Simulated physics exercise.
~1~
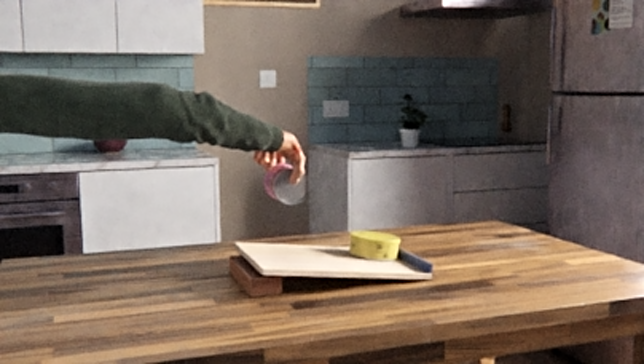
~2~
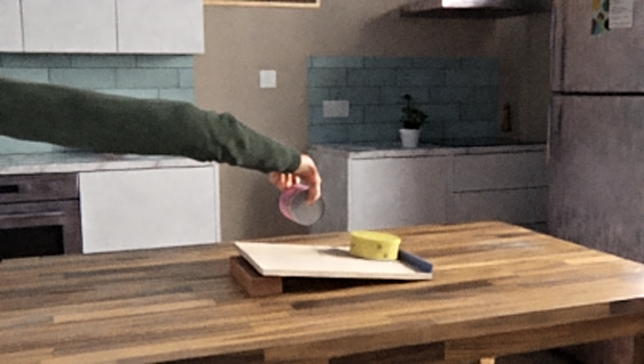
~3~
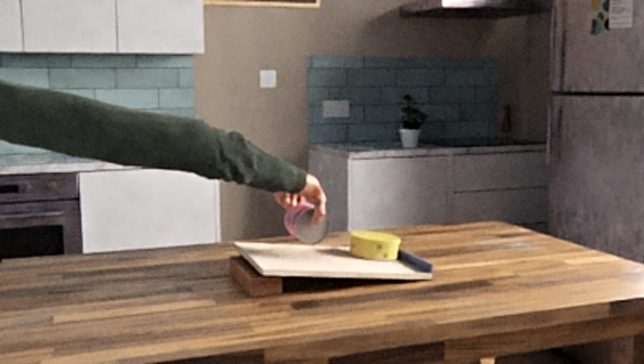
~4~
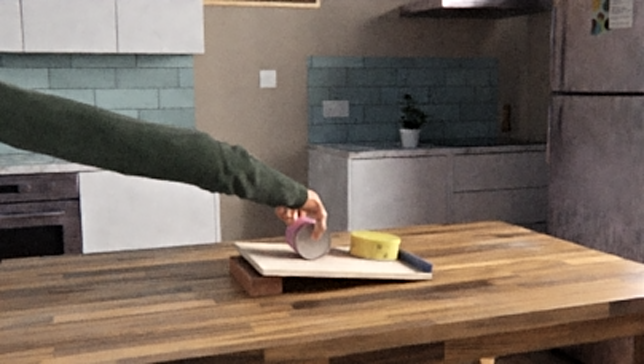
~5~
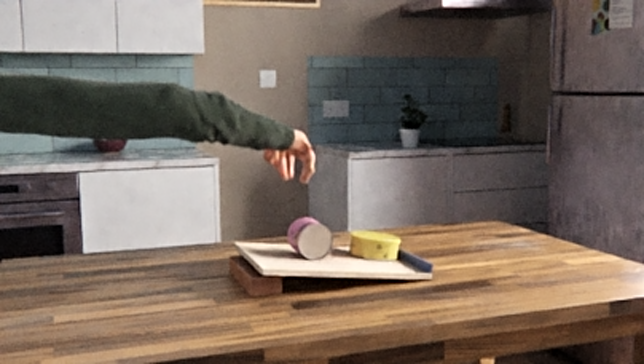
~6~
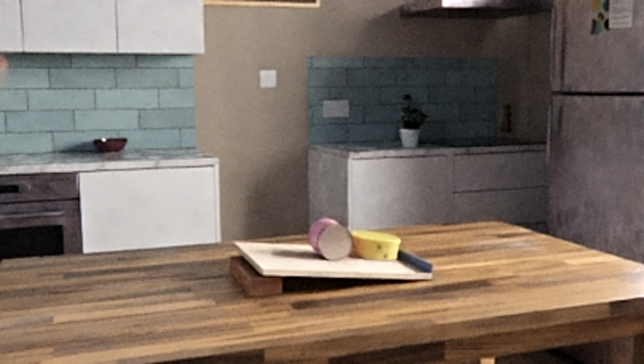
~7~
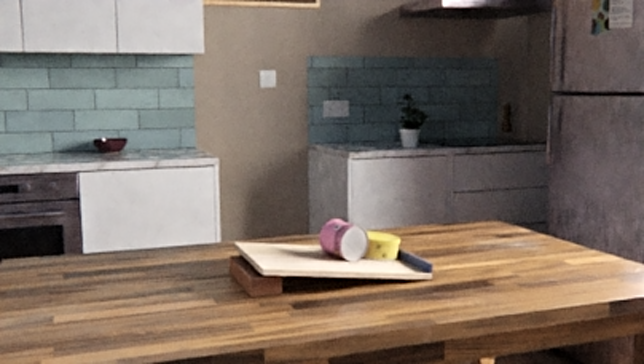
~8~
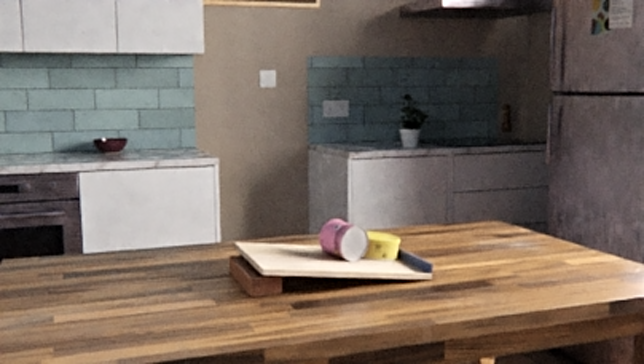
In a kitchen, a hand setting a pink tin on a sloping board, the tin rolling down and stopping against a yellow tub.
